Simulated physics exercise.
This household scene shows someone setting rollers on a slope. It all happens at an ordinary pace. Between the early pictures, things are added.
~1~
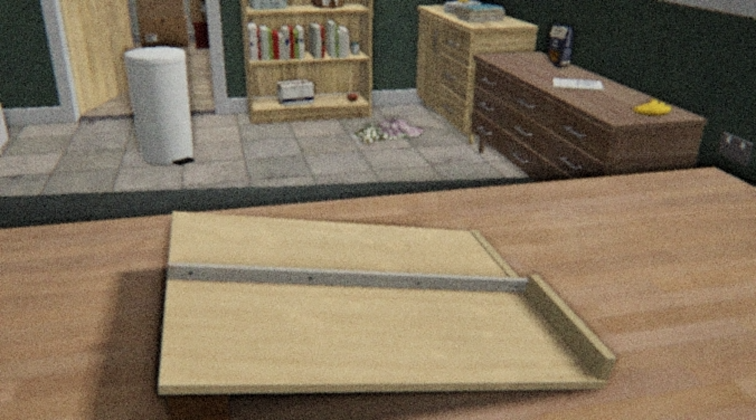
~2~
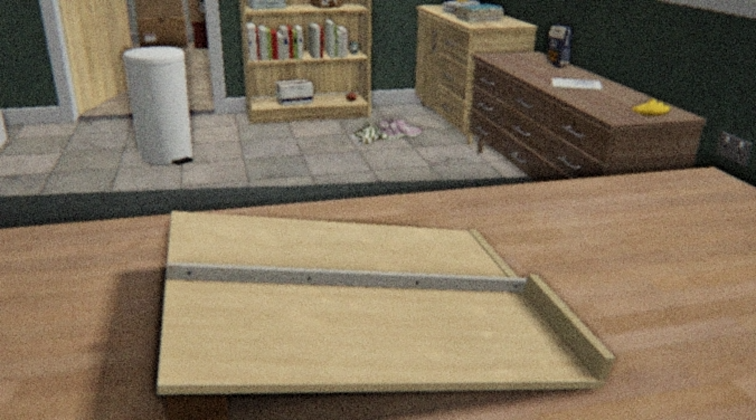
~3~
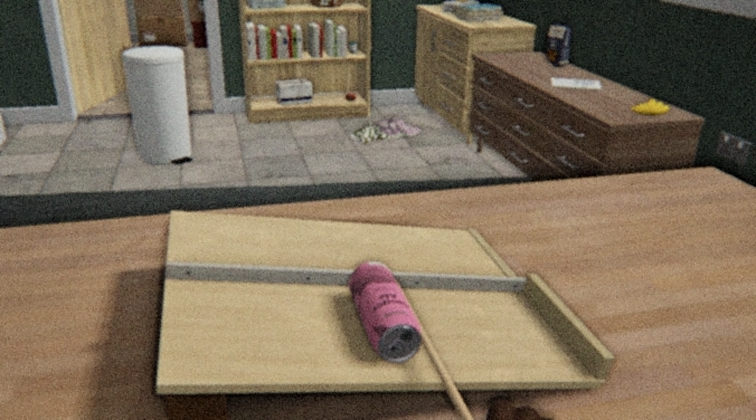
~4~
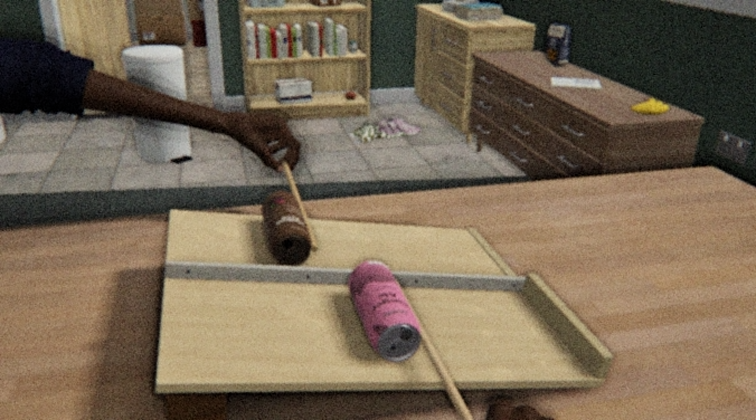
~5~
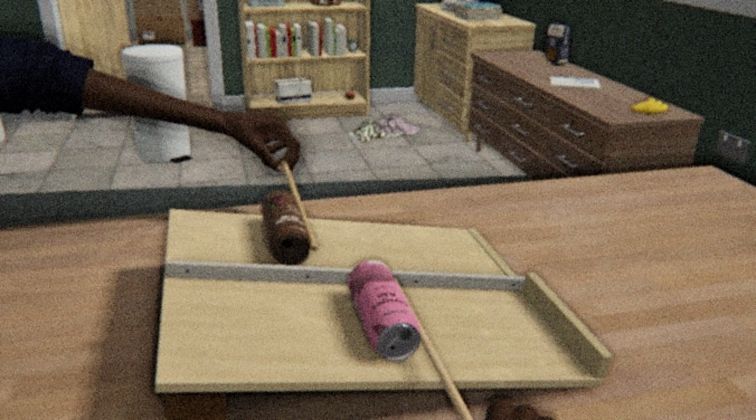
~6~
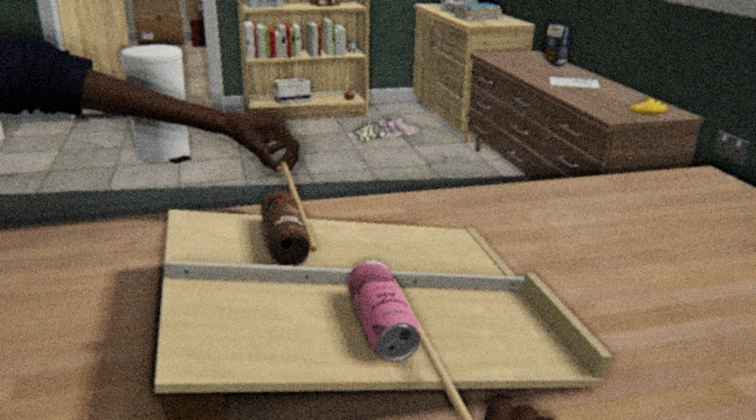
The video shows a sloped wooden board on a table, where a pink can appears against a stick, followed by a brown can against another stick held by a hand; both cans then stay still on the board.
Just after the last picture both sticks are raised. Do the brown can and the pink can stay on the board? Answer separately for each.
The brown can falls off, the pink can stays put.
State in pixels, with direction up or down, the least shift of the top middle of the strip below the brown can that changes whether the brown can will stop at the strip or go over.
Shift: 8 px, direction up.
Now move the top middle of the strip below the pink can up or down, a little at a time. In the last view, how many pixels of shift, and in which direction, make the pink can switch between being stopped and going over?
A downward shift of 12 pixels does it.
Then, 0.58 s on from there, brown can rolling on the board near (394, 234); pink can rolling on the board near (507, 311).
Then, 1.08 s on from there, brown can off the board near (609, 237); pink can resting against the strip near (539, 312).
In the end, the brown can runs past the strip; the pink can gets caught, near (539, 312).
